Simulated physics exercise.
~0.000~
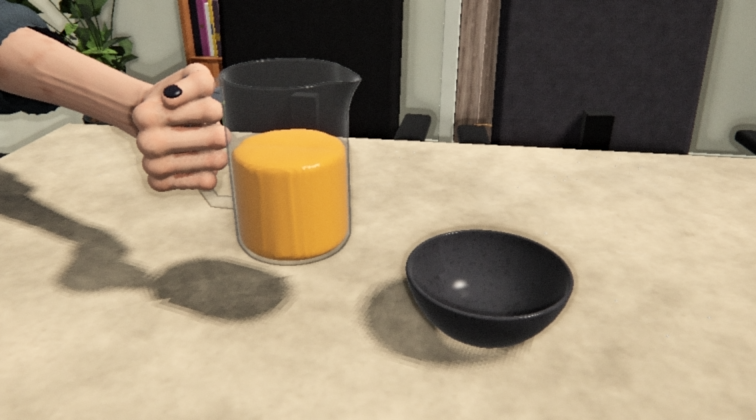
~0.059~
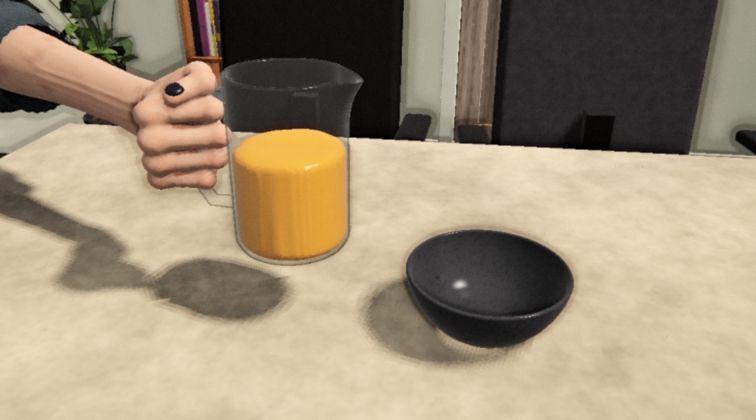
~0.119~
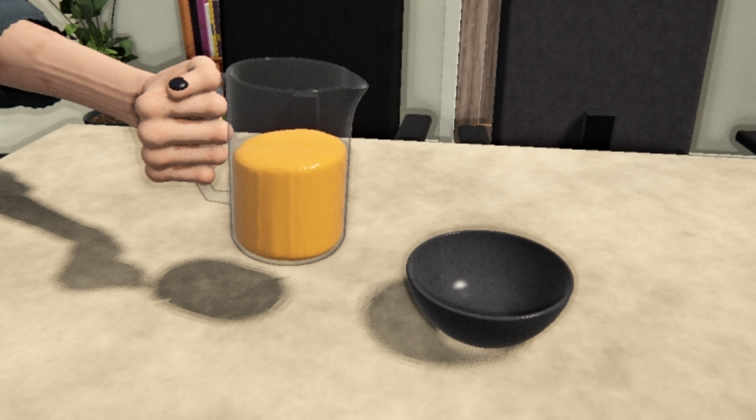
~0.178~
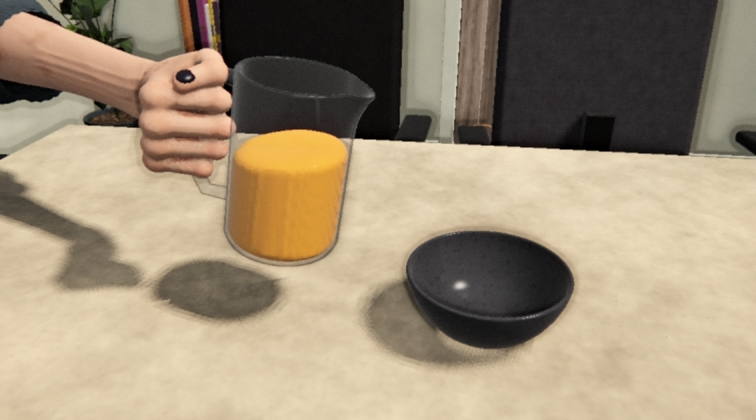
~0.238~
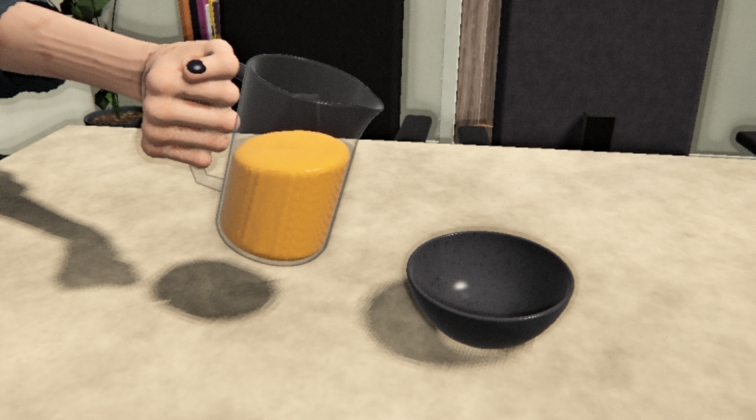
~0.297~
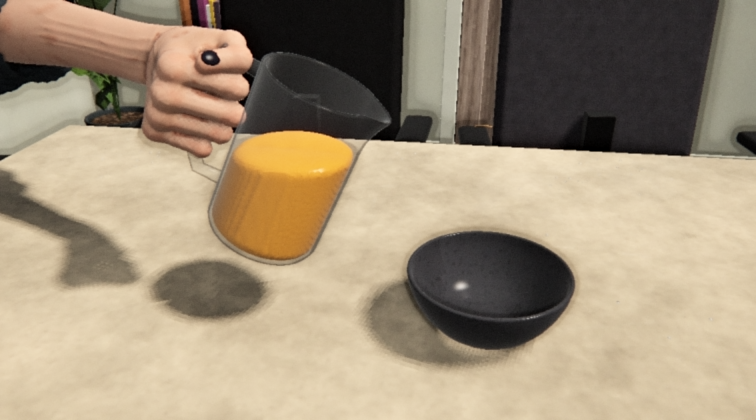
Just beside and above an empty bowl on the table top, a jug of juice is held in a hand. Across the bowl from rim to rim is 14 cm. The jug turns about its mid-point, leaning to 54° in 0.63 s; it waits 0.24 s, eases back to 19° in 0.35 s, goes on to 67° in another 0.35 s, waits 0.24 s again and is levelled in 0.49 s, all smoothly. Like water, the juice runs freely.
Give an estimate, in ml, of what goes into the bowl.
125 ml.
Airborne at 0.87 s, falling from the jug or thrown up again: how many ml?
It comes to some 10 ml.
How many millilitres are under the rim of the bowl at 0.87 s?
Roughly 10 ml.
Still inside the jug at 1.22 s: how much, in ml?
540 ml or so.
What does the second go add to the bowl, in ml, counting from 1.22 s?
Around 110 ml.
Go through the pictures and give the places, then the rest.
It leans 0°; its right rim is at (359, 78); the juice meets the walls at (238, 143) and (345, 148); the bowl's rim runs from (408, 265) to (571, 278), in the first picture.
It leans 1°; its right rim is at (362, 80); the juice meets the walls at (238, 143) and (346, 148), in the second picture.
It leans 5°; its right rim is at (367, 85); the juice meets the walls at (239, 144) and (346, 148), in the third picture.
It leans 10°; its right rim is at (374, 94); the juice meets the walls at (239, 146) and (348, 150), in the fourth picture.
It leans 17°; its right rim is at (383, 106); the juice meets the walls at (239, 146) and (350, 151), in the fifth picture.
It leans 25°; its right rim is at (391, 120); the juice meets the walls at (235, 153) and (353, 154), in the sixth picture.
After 0.87 s the tilt is 54° and the bowl has 10 ml, the jug 550 ml, and 0 ml is on the table top.
After 1.22 s the tilt is 19° and the bowl has 15 ml, the jug 545 ml, and 5 ml is on the table top.
After 1.81 s the tilt is 67° and the bowl has 55 ml, the jug 460 ml, and 5 ml is on the table top.
After 2.16 s the tilt is 13° and the bowl has 120 ml, the jug 420 ml, and 15 ml is on the table top.
In the end the bowl has 125 ml, the jug 420 ml, and 25 ml is on the table top.
